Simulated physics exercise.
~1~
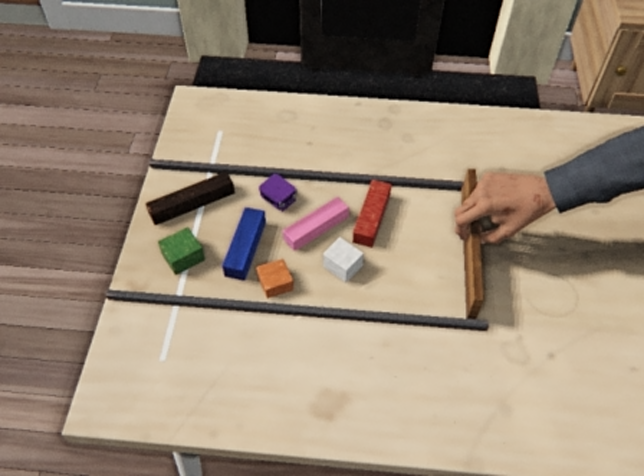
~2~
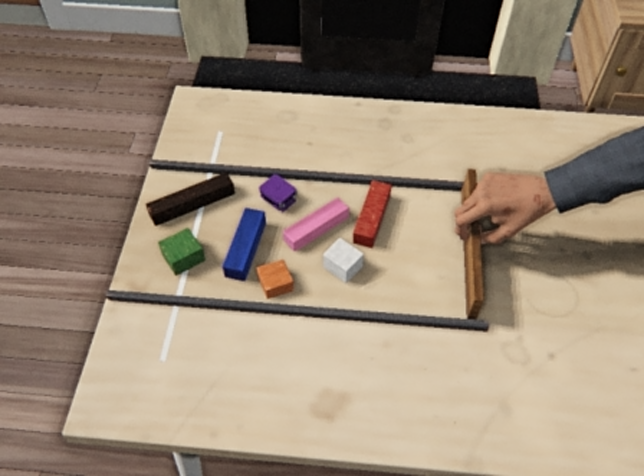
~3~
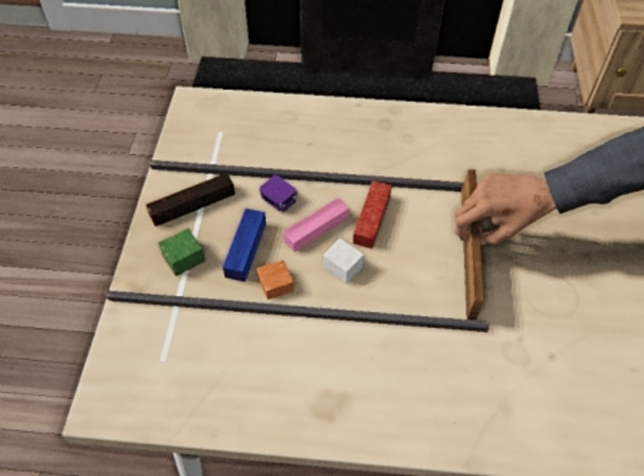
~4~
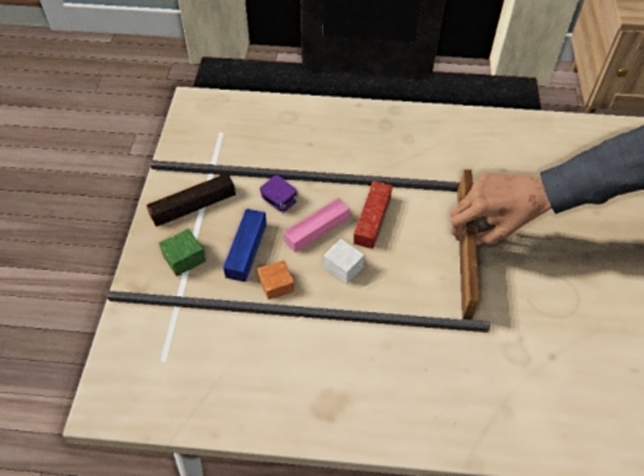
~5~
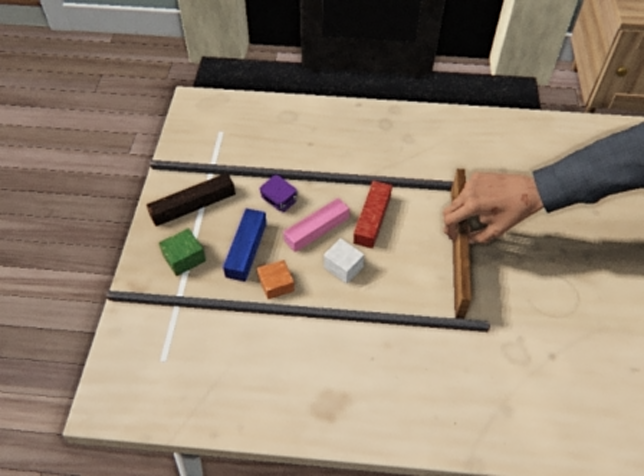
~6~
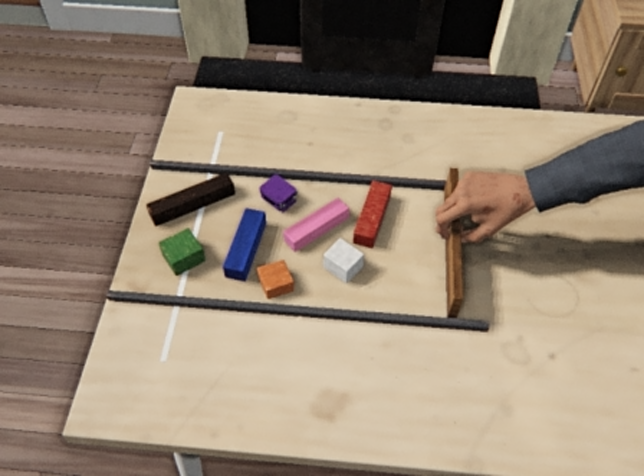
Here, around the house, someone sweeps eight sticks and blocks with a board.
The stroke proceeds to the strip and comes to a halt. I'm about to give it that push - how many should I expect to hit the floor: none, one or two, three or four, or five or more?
Expect one or two.
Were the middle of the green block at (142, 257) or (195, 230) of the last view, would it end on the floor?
Green block - first try slides off, second try slides off.
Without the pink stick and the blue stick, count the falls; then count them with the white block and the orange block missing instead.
I'd say 0 the first time and 0 the second time.
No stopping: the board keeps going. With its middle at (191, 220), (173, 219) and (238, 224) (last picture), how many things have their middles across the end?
Taking the three positions in turn, the counts come to 2, 3 and 0.
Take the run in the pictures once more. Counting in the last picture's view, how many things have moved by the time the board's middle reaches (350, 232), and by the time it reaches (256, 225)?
Counting first: 3, next 8.
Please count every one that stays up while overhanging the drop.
That would be 1.
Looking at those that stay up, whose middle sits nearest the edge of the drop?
The blue stick.
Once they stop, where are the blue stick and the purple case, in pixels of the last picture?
The blue stick ends up near (131, 238), and the purple case near (175, 178).
Soon after, none off yet; black bar at rest near (192, 199); green block at rest near (182, 252); blue stick at rest near (245, 244).
Then, none off yet; black bar at rest near (192, 199); green block at rest near (182, 252); blue stick moving near (236, 243).
Further on, none off yet; black bar moved a little near (158, 200); green block moved about its own width near (138, 246); blue stick moved about its own width near (168, 242).
At rest, the number that fall off is one or two; fallen, green block and black bar.
